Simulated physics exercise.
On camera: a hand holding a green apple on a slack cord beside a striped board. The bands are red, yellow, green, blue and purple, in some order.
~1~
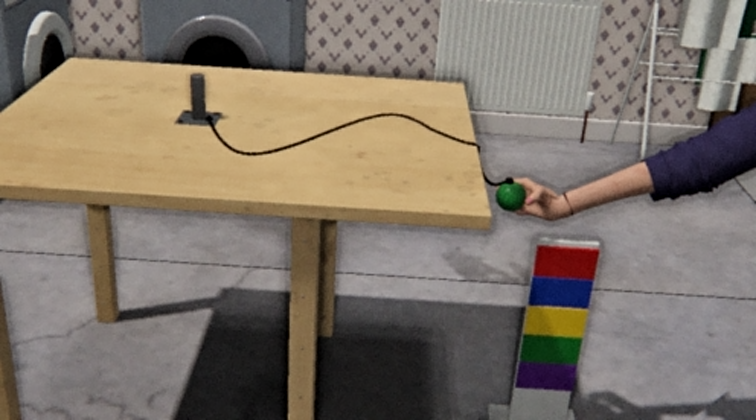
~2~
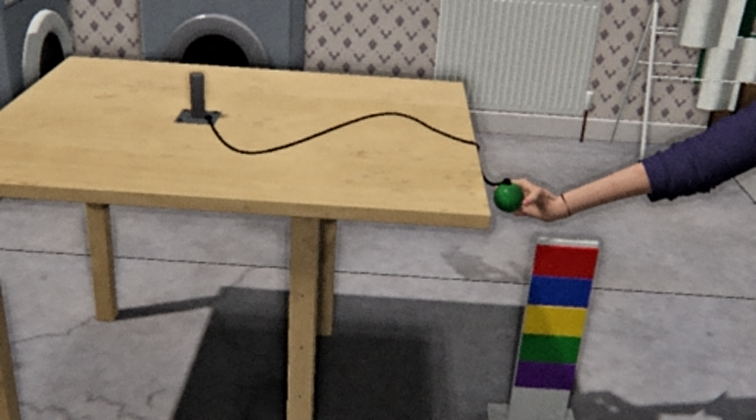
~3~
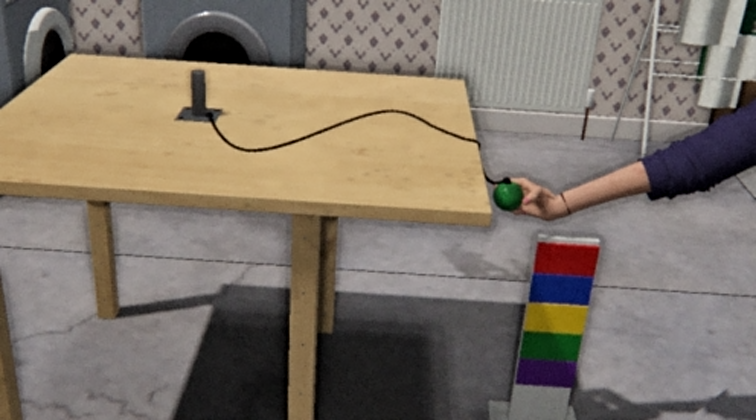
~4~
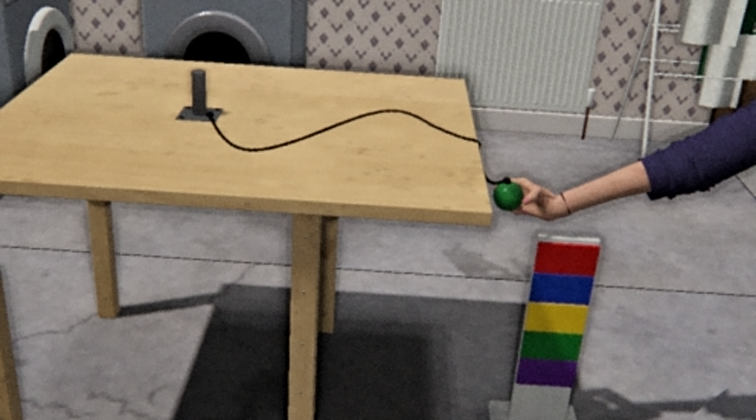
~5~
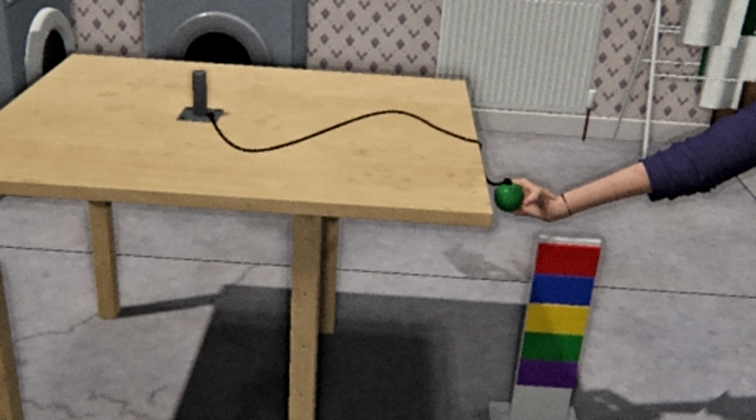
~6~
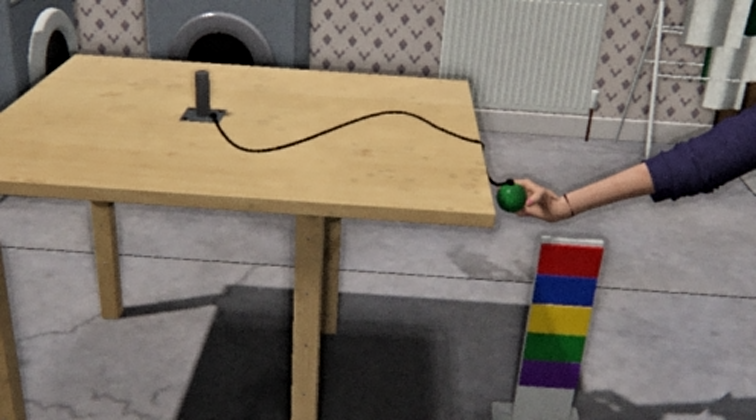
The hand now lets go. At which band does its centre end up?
Its centre hangs level with the green band.
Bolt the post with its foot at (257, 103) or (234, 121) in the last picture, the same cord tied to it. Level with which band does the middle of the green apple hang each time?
Taking them in turn: Purple; purple.
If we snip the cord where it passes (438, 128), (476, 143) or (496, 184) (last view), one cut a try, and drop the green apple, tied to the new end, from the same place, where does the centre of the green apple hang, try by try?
Try by try, around (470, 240), (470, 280) and (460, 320).
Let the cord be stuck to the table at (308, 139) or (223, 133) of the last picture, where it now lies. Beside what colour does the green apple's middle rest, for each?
It would be blue; yellow.
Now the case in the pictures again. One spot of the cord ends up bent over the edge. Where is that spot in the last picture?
At (375, 115), roughly.
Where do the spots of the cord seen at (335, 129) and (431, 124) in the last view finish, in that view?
Near (418, 140) and (473, 219).
Early on, apple near (486, 337); level with green.
Midway, apple near (435, 339); level with green.
Near the end, apple near (472, 340); level with green.
Finally, apple near (457, 342); level with green. Its middle rests at the green band.
